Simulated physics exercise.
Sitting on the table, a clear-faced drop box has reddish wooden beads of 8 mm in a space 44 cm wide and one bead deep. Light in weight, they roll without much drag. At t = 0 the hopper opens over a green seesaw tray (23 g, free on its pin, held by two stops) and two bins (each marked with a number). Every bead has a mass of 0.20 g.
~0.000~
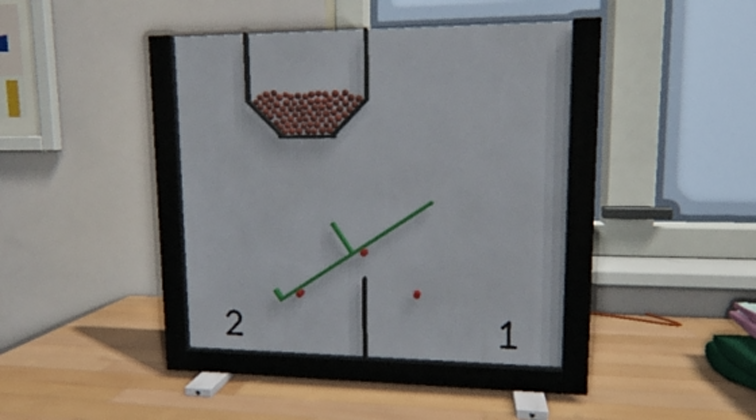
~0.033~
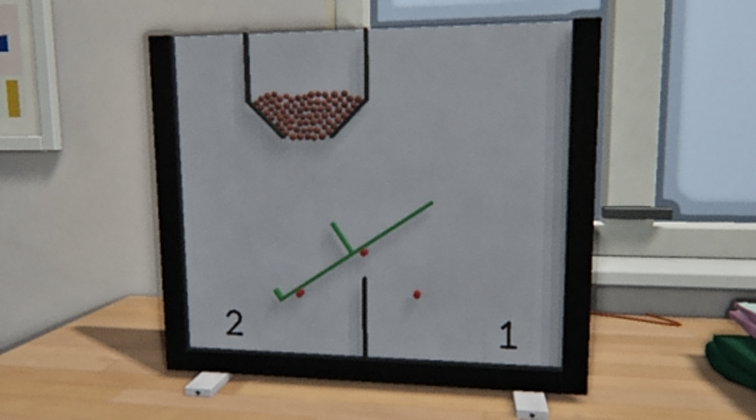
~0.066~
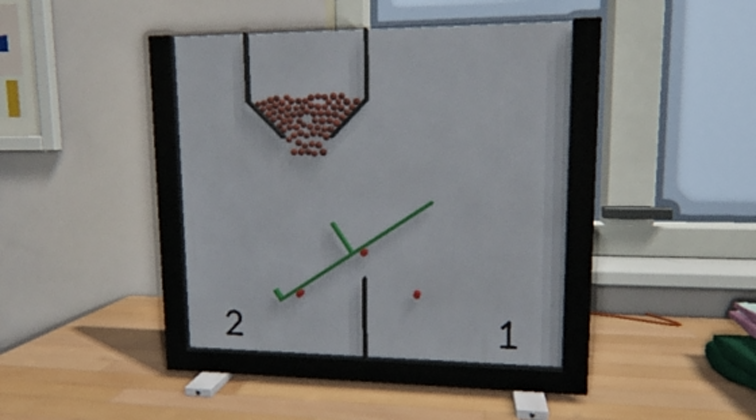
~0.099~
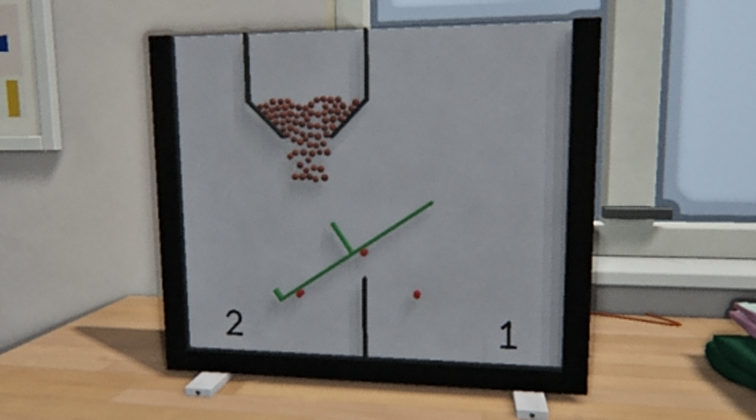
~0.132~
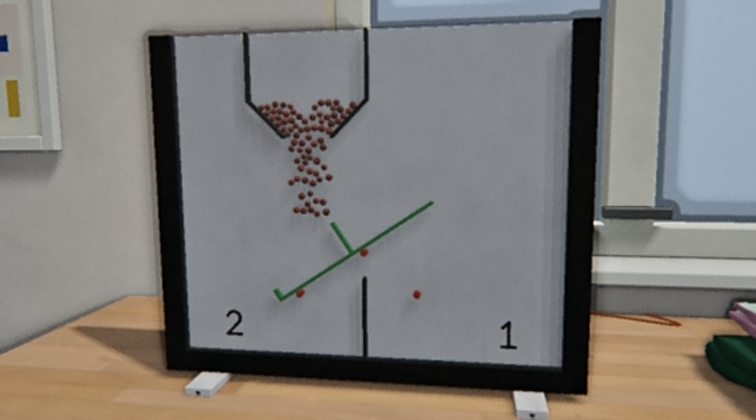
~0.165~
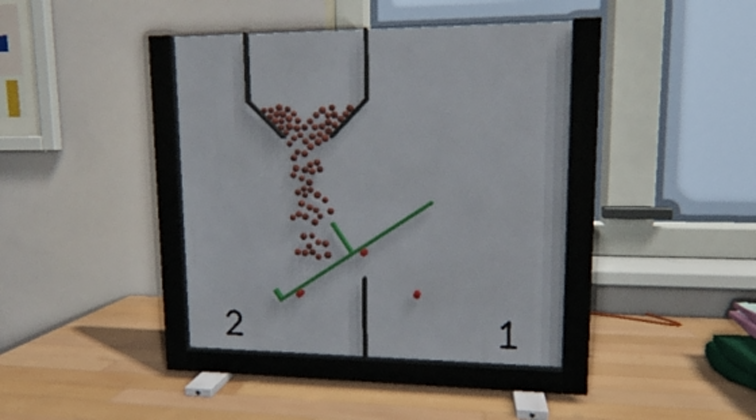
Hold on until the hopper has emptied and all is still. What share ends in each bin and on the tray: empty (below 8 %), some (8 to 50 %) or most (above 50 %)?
Bin 1 ends up with practically nothing; Bin 2 ends up with over half; the tray ends up with a modest fraction.
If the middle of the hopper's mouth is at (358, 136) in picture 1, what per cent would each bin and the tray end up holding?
Bin 1: 0; bin 2: 20; tray: 80.
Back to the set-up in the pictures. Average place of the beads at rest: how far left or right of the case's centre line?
About 13 cm left.
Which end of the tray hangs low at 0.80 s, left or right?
Left.
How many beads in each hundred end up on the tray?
My guess would be some 30 in a hundred.
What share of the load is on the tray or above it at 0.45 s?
It comes to close to 45 in a hundred.
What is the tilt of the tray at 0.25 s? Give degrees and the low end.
It's sloping around 35° down towards the left end.
After 0.25 s 90 % have left the hopper; tray left end down 33°; on or over it 80 %, past it to the left 5 %, to the right 0 %.
After 0.45 s 100 % have left the hopper; tray left end down 33°; on or over it 45 %, past it to the left 55 %, to the right 0 %.
All still by 1.8 s, bin 1, 0 %, bin 2, 70 %, tray, 30 %; tray left end down 33°.
